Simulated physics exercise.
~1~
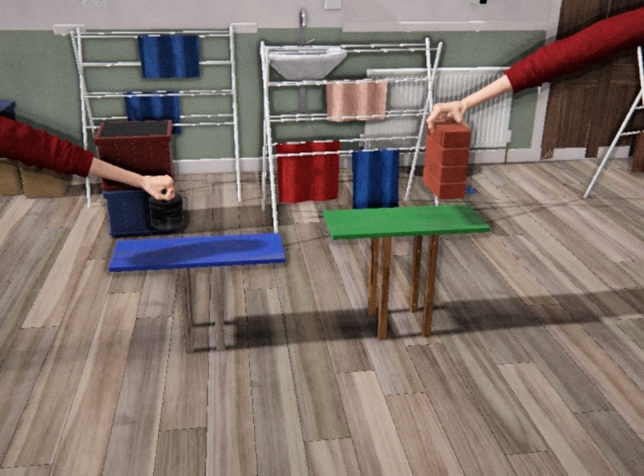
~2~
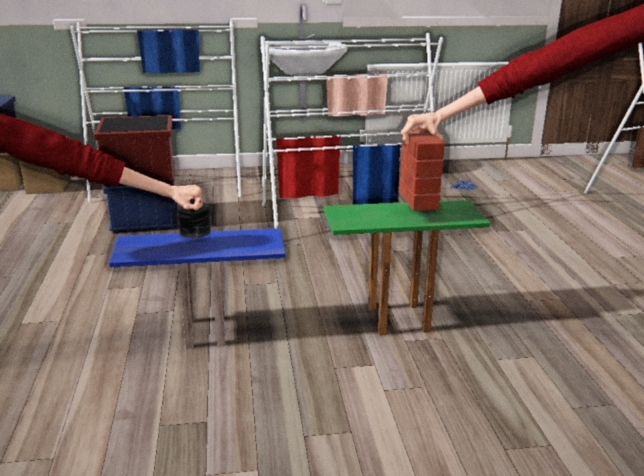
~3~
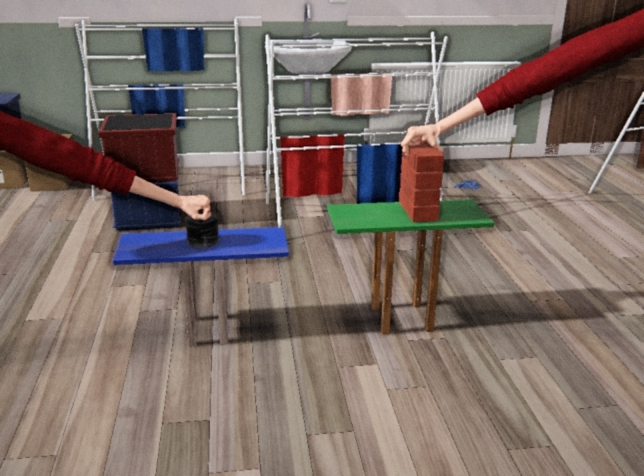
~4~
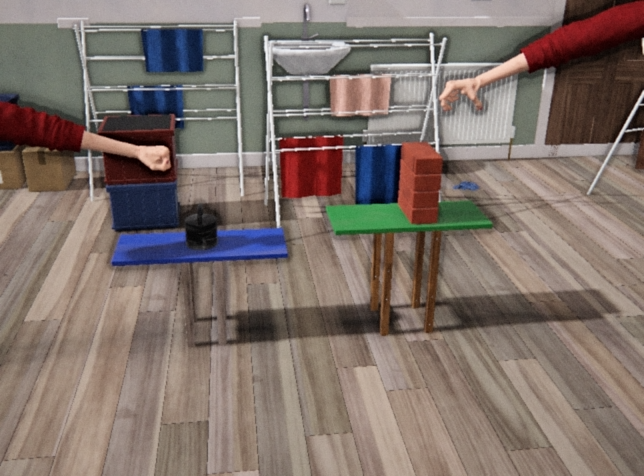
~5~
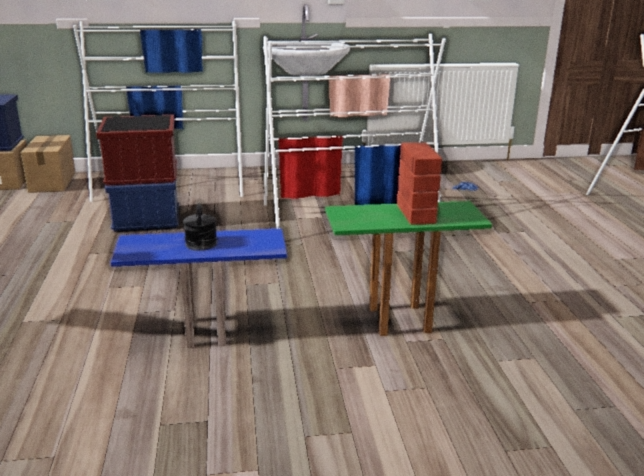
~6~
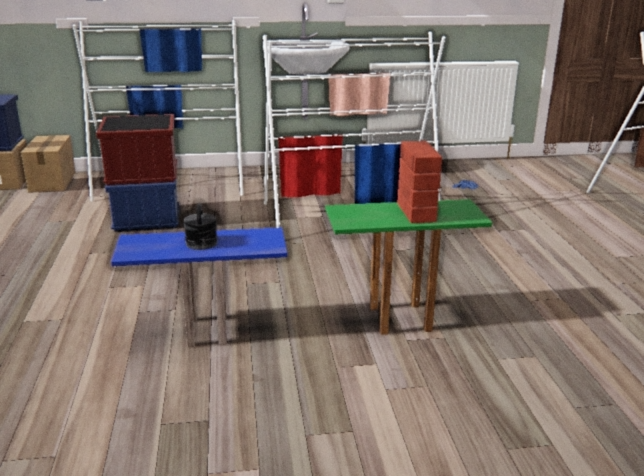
The footage shows two hands lowering a small black object onto a blue table at left and a stack of red bricks onto a green table at right, then letting go and drawing back, leaving both tables standing level and steady with their loads on top.
